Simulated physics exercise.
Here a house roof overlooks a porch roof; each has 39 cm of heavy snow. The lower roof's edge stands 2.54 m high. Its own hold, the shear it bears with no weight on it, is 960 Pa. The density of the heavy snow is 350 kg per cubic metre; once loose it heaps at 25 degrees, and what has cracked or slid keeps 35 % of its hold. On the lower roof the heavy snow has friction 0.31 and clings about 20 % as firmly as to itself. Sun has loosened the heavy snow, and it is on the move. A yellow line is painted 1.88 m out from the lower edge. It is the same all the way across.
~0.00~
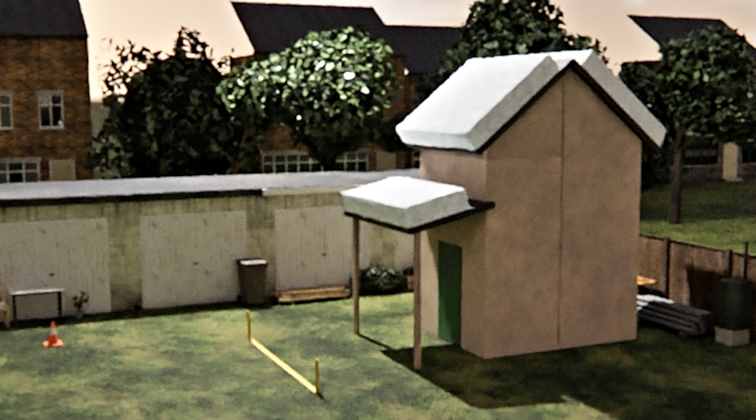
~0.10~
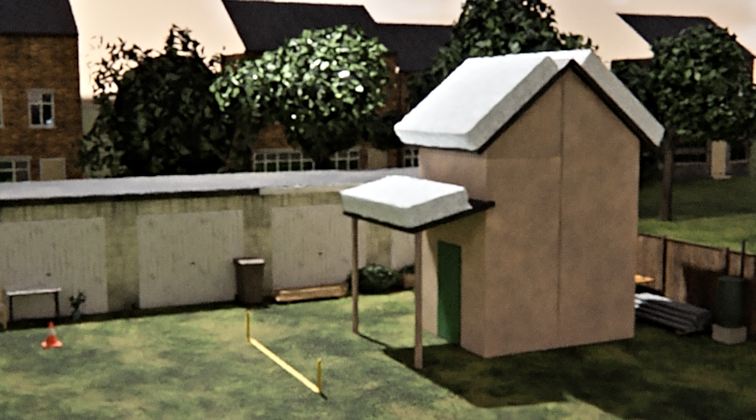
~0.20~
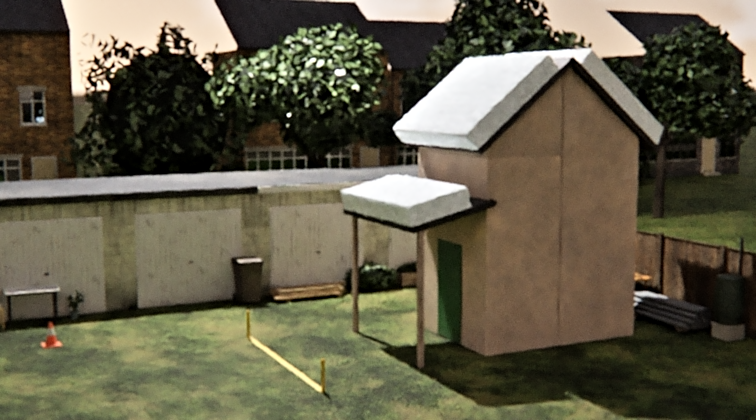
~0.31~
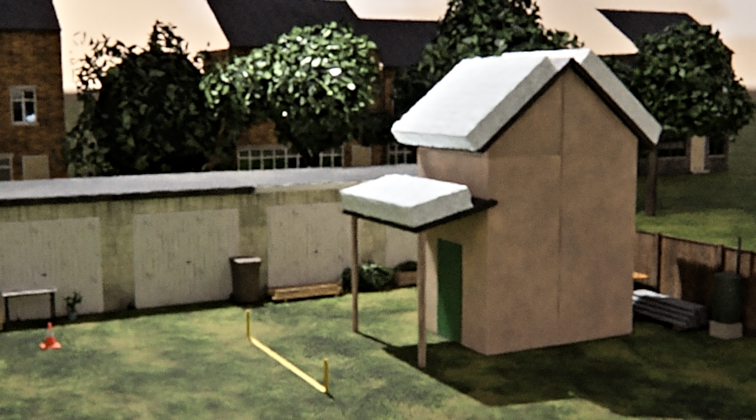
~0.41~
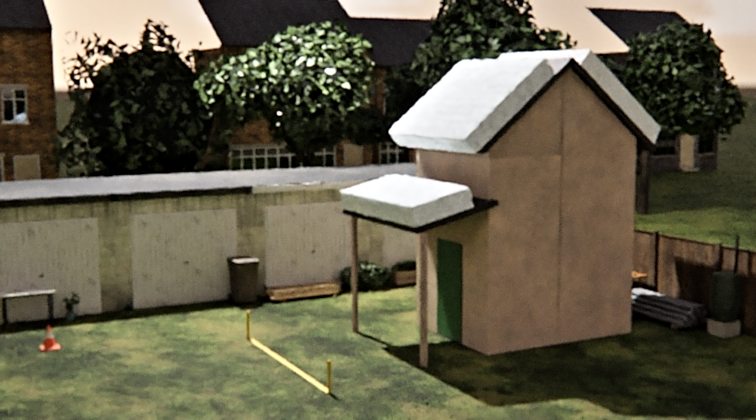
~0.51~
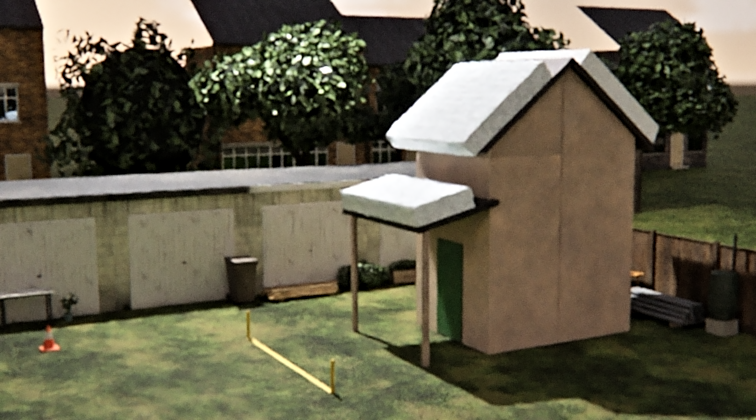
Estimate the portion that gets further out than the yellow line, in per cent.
The portion that gets further out than the yellow line is near 15 %.
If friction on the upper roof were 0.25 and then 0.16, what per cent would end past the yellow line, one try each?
In turn about 35 %, 35 %.
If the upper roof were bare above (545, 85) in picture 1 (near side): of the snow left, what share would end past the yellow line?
In that case some 8 per cent.
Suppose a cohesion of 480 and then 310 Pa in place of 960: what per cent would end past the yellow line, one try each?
In turn about 35 %, 35 %.
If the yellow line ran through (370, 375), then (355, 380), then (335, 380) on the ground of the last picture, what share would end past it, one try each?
In turn about 45 %, 35 %, 25 %.
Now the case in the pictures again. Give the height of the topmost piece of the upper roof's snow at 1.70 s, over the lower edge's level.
About 1.5 m.
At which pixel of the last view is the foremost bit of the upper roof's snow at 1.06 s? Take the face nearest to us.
Around (443, 186).
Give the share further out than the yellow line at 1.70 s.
About 0 %.
After 1.06 s, none is below the lower edge and 0 % is past the line.
After 1.70 s, none is below the lower edge and 0 % is past the line.
After 2.35 s, 46 % is below the lower edge and 0 % is past the line.
After 3.00 s, 63 % is below the lower edge and 15 % is past the line.
After 4.30 s, 65 % is below the lower edge and 15 % is past the line.
